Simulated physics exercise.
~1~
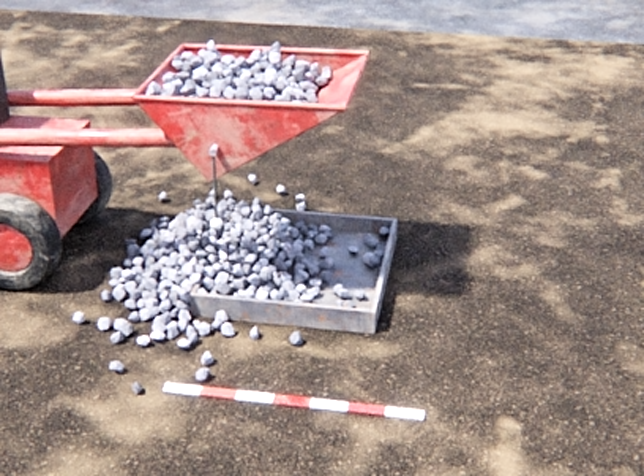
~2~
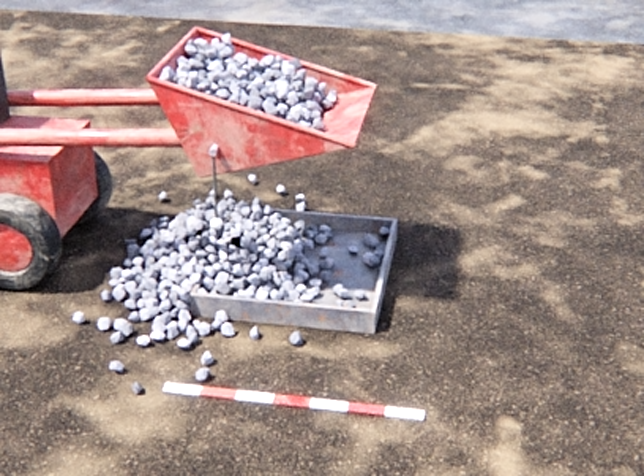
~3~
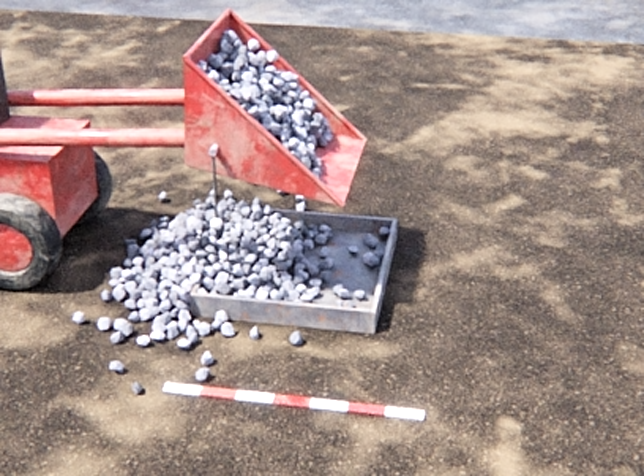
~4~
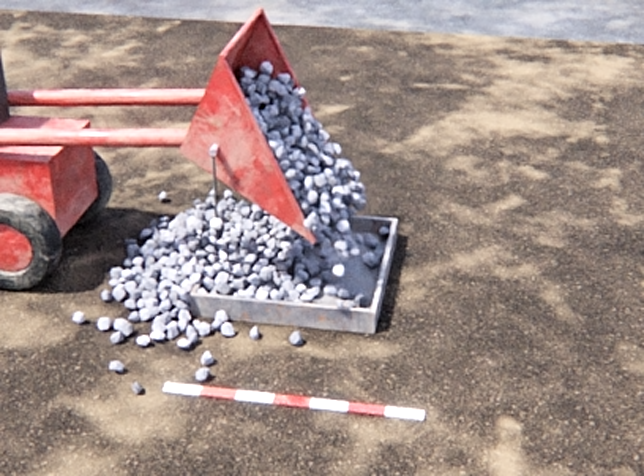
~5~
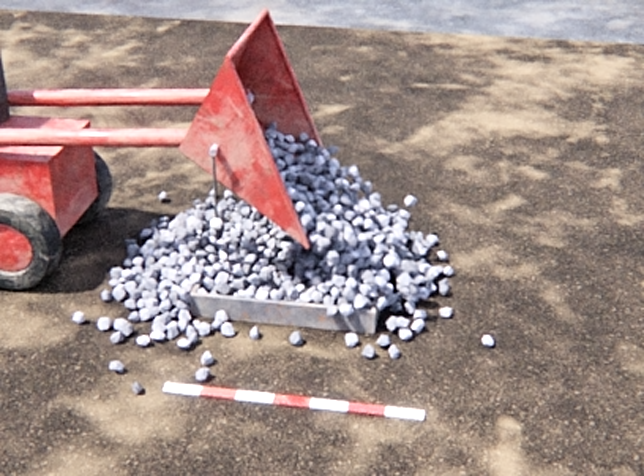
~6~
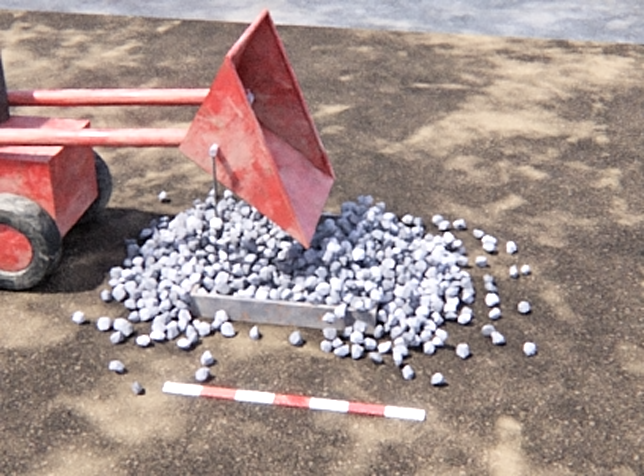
The clip opens on a small red loader at the left, its raised bucket full of grey stones above a shallow metal tray already partly buried under an earlier pile, with a red and white striped staff on the ground in front. The bucket tips forward to the right, and the stones slide toward its lip. As it tilts more steeply, they pour into the tray's open right side. The heap swells over the edges, and stones spill onto the ground beyond. Finally the bucket hangs tipped and empty over a broad mound, with stray stones scattered to the right.
